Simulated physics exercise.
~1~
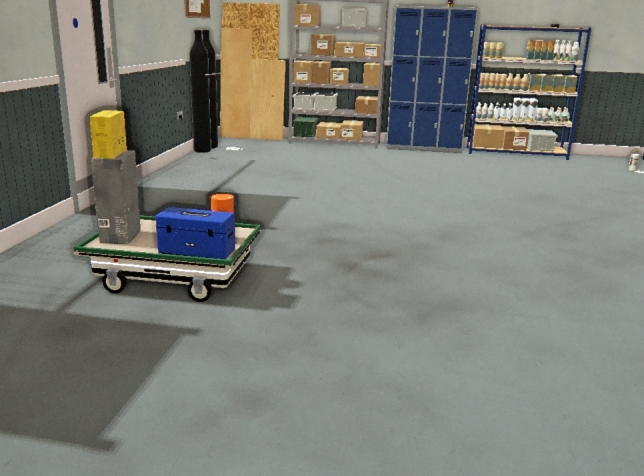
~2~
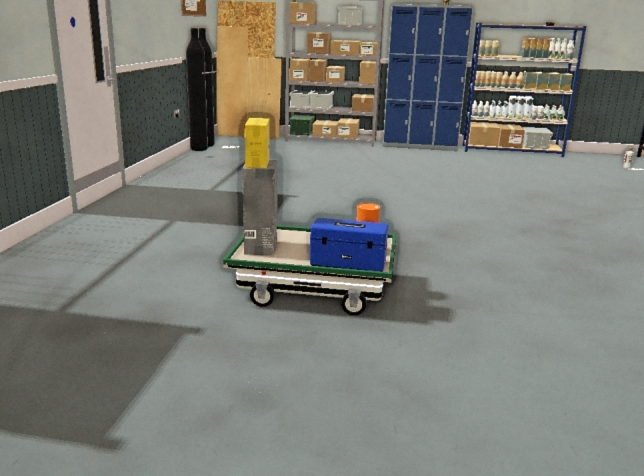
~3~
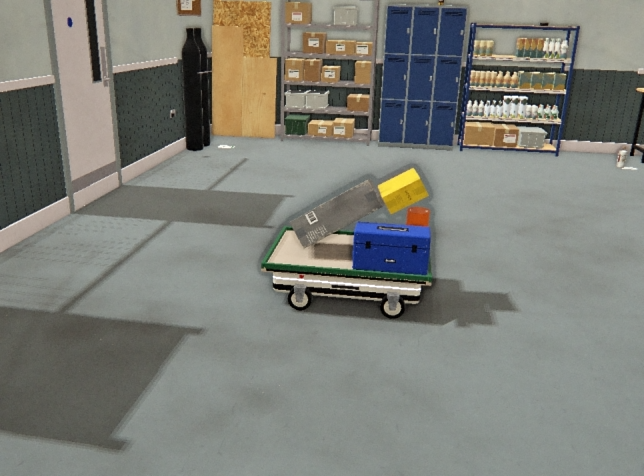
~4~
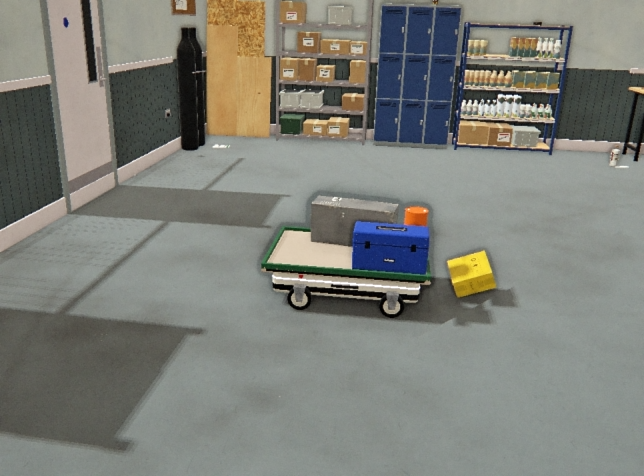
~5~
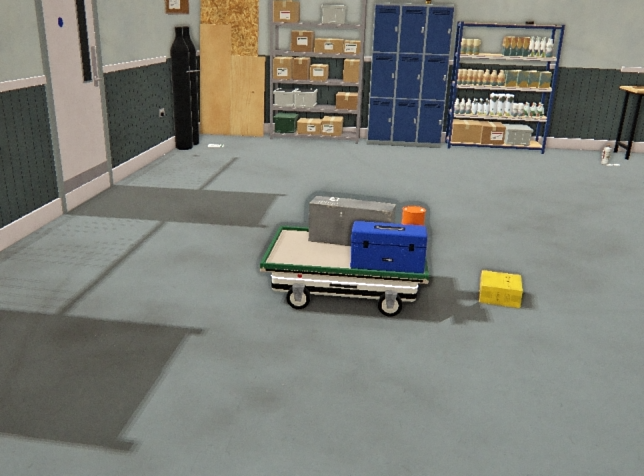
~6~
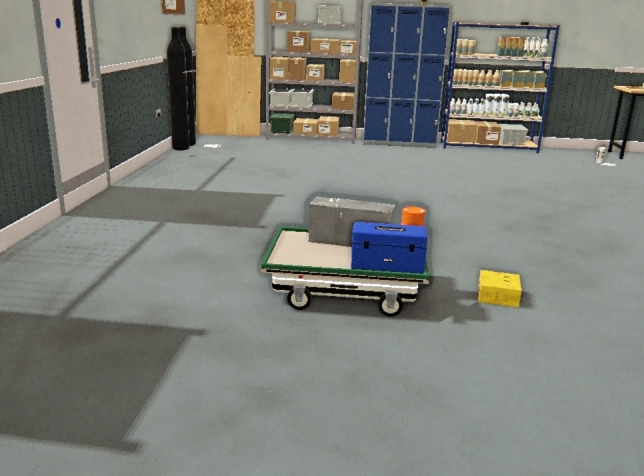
In this clip, a flat cart carrying a blue toolbox, an orange canister and a yellow box stacked on a grey box rolls right and stops; the stack topples rightward, leaving the grey box lying on the cart and the yellow box on the floor, while the others stay upright.
